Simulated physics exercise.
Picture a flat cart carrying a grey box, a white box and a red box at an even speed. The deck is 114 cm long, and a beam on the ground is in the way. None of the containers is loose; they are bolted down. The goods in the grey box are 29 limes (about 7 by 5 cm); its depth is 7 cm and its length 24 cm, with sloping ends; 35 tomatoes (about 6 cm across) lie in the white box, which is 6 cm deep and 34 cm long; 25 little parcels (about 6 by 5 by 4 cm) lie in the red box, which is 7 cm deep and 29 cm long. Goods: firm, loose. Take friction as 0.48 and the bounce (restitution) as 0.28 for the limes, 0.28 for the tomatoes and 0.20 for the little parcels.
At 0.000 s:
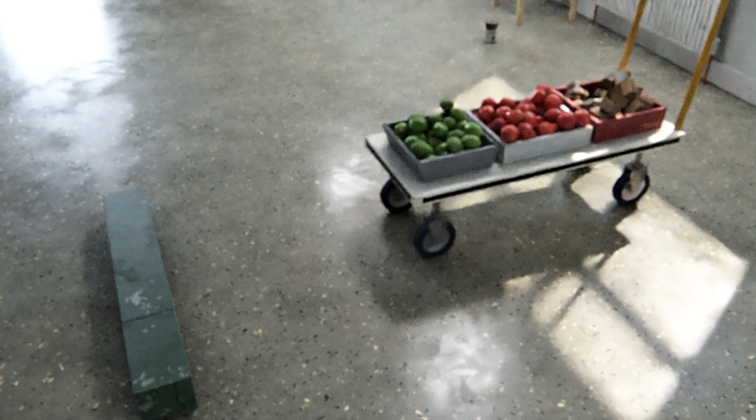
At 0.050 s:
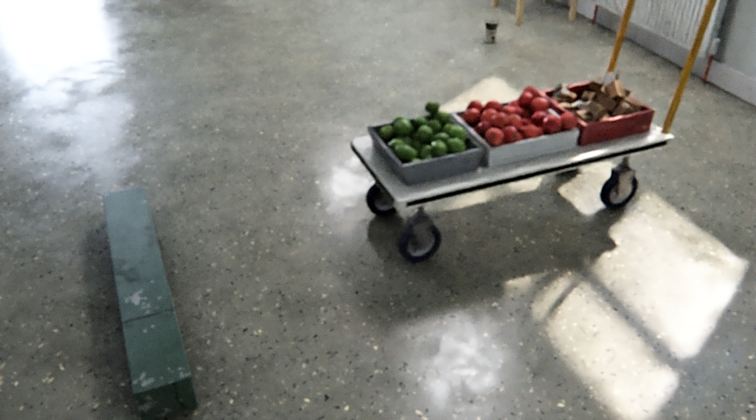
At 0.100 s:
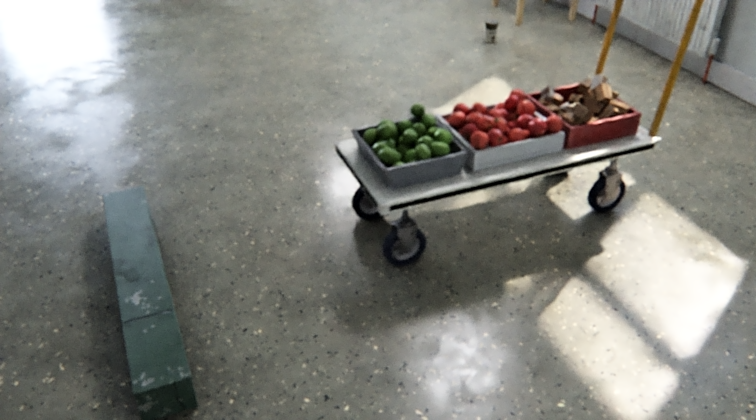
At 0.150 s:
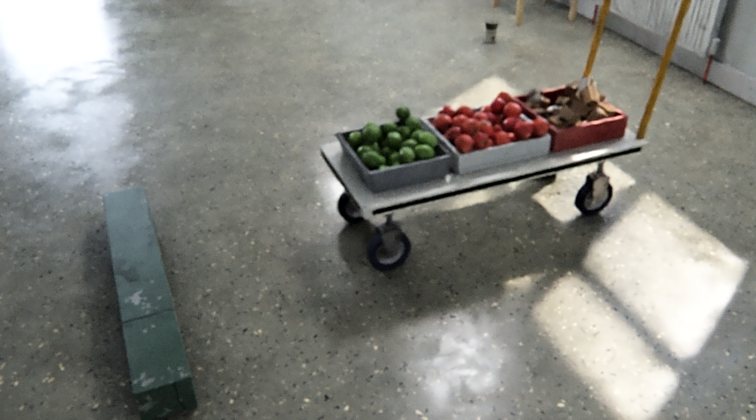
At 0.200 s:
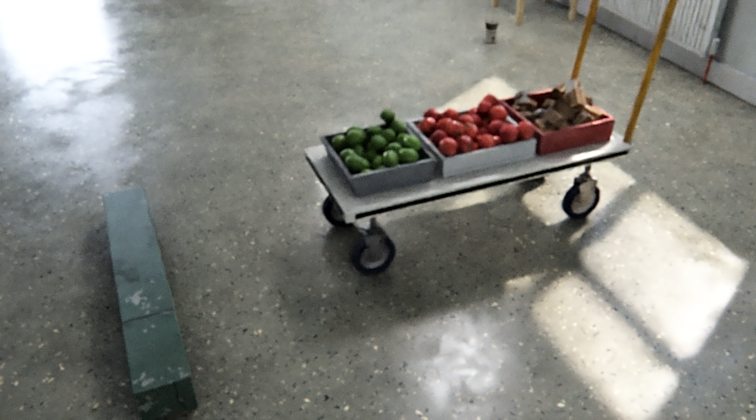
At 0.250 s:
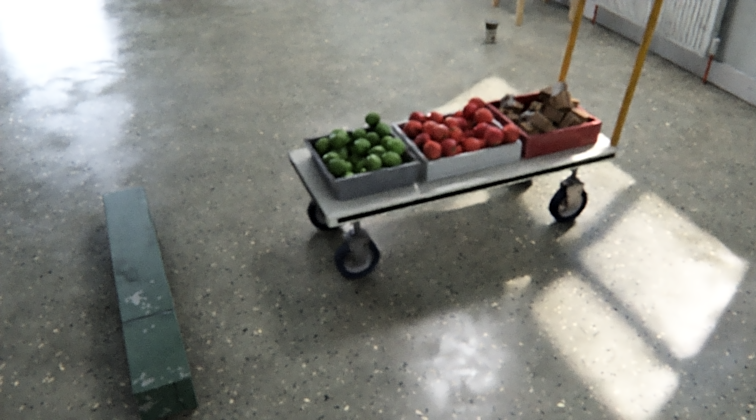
On a speckled floor, a cart carrying three boxes of goods rolls left toward a green beam.
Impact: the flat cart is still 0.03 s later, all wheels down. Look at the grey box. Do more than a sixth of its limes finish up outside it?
No.
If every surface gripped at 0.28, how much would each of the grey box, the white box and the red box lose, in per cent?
In that setup grey box sheds 0 percent, white box sheds 10 percent, and red box sheds 10 percent.
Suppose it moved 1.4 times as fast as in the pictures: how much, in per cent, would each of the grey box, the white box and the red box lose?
Then the grey box sheds 10 per cent, the white box 30 per cent, and the red box 10 per cent.
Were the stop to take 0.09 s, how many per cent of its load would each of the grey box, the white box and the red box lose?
With that change, grey box 0 per cent, white box 10 per cent, red box 0 per cent.
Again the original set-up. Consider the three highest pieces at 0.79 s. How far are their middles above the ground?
I'd put it close to 46 cm.
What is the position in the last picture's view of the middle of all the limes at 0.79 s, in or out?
Centre approx. (195, 191).
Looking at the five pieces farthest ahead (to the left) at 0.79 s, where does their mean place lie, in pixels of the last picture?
Near (164, 194) in pixels.
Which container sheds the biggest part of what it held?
White box.
After 0.69 s, the wheels strike.
After 0.79 s, the grey box is down by 1 of 29, the white box is down by 1 of 35 and the red box has all 25.
After 0.91 s, the grey box is down by 1 of 29, the white box is down by 3 of 35 and the red box is down by 1 of 25.
After 1.14 s, the grey box is down by 1 of 29, the white box is down by 8 of 35 and the red box is down by 1 of 25.
Final count (at 1.65 s), the grey box is down by 1 of 29, the white box is down by 7 of 35 and the red box is down by 1 of 25. Asked share, 1 of 29, 3 per cent.
